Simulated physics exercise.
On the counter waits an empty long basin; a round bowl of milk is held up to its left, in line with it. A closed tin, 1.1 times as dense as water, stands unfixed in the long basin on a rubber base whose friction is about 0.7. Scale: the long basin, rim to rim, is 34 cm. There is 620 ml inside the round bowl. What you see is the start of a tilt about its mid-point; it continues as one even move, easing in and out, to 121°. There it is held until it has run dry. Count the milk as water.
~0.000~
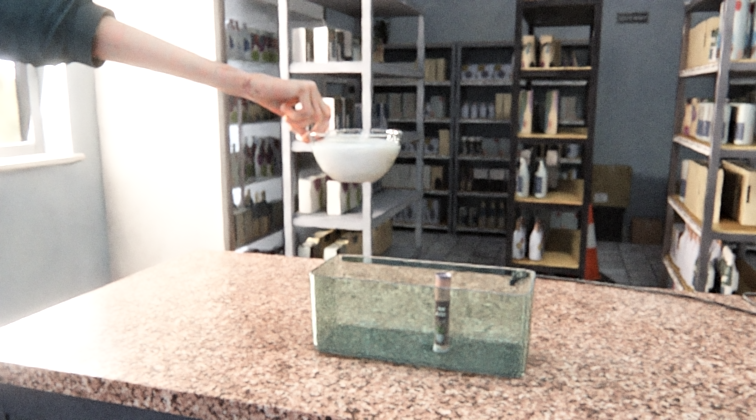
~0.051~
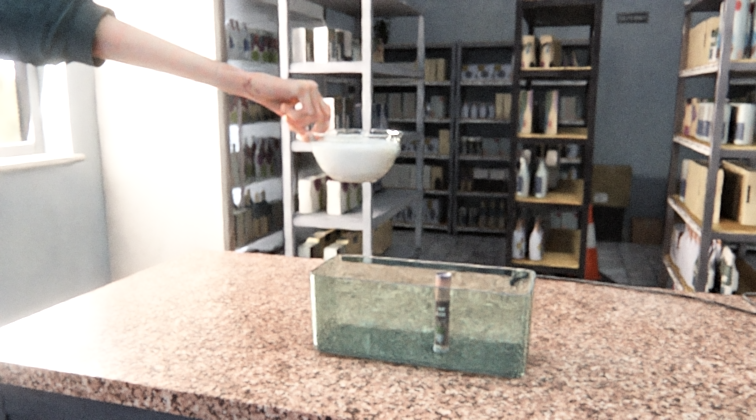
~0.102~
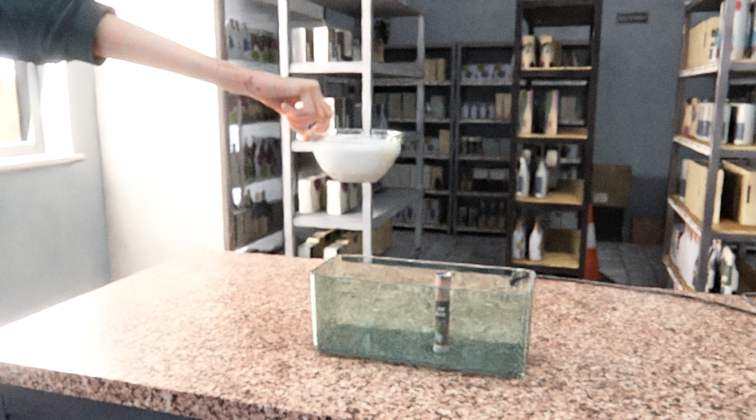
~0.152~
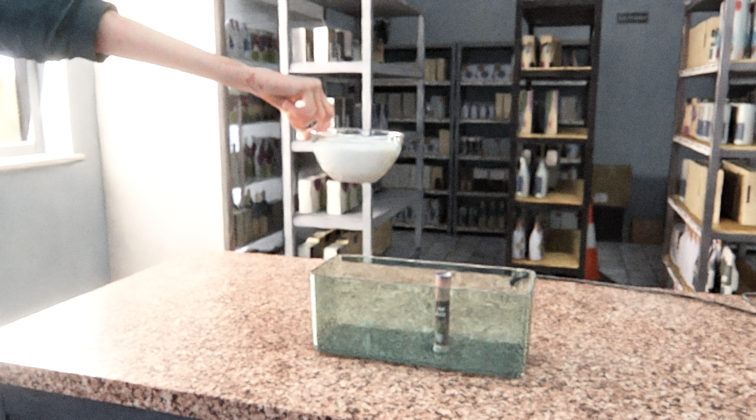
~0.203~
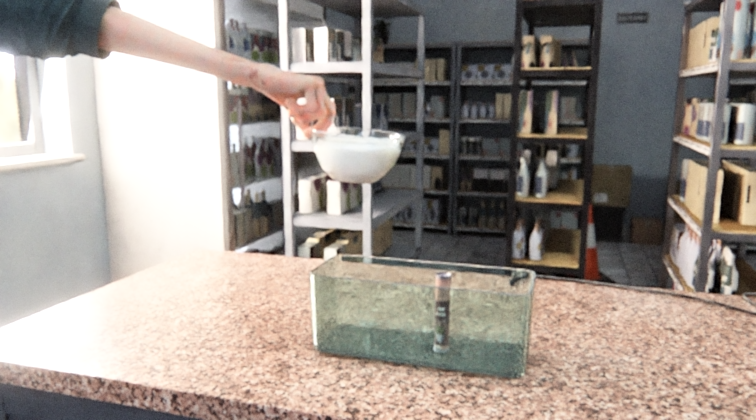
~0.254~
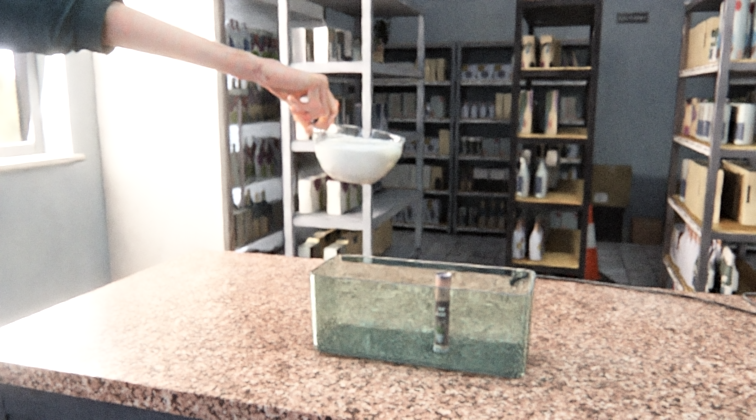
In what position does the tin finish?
It finishes upright.
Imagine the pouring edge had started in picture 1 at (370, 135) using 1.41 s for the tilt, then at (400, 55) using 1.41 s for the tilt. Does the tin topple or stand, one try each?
First it stays on its base; then it stays on its base.
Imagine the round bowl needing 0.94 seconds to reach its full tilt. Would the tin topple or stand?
With that tilt, the tin stays on its base.
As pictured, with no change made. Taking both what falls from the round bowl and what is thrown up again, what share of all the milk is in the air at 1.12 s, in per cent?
Close to 5 per cent.
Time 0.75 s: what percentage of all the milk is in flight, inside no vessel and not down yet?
38 %.
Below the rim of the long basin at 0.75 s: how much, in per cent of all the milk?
Fraction in basin: Approx. 16%.
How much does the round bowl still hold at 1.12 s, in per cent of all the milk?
Around 0 percent of it.
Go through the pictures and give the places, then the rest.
It leans 0°; its right rim is at (401, 135); the milk meets the walls at (318, 142) and (398, 144); the long basin's rim runs from (323, 265) to (533, 284); the tin's top is at (443, 278), in the first picture.
It leans 0°; its right rim is at (401, 135); the milk meets the walls at (318, 141) and (399, 144), in the second picture.
It leans 2°; its right rim is at (401, 136); the milk meets the walls at (319, 141) and (399, 144), in the third picture.
It leans 3°; its right rim is at (402, 137); the milk meets the walls at (319, 141) and (399, 145), in the fourth picture.
It leans 6°; its right rim is at (403, 140); the milk meets the walls at (321, 141) and (400, 145), in the fifth picture.
It leans 9°; its right rim is at (403, 143); the milk meets the walls at (321, 142) and (402, 145), in the sixth picture.
After 0.75 s the tilt is 67° and 46 per cent is still to pour; the tin stands where it began.
After 1.12 s the tilt is 108° and 0 per cent is still to pour; the tin stands where it began.
After 1.50 s the tilt is 121° and 0 per cent is still to pour; the tin stands where it began.
After 1.91 s the tilt is 121° and 0 per cent is still to pour; the tin stands where it began.
In the end the tin stands where it began.
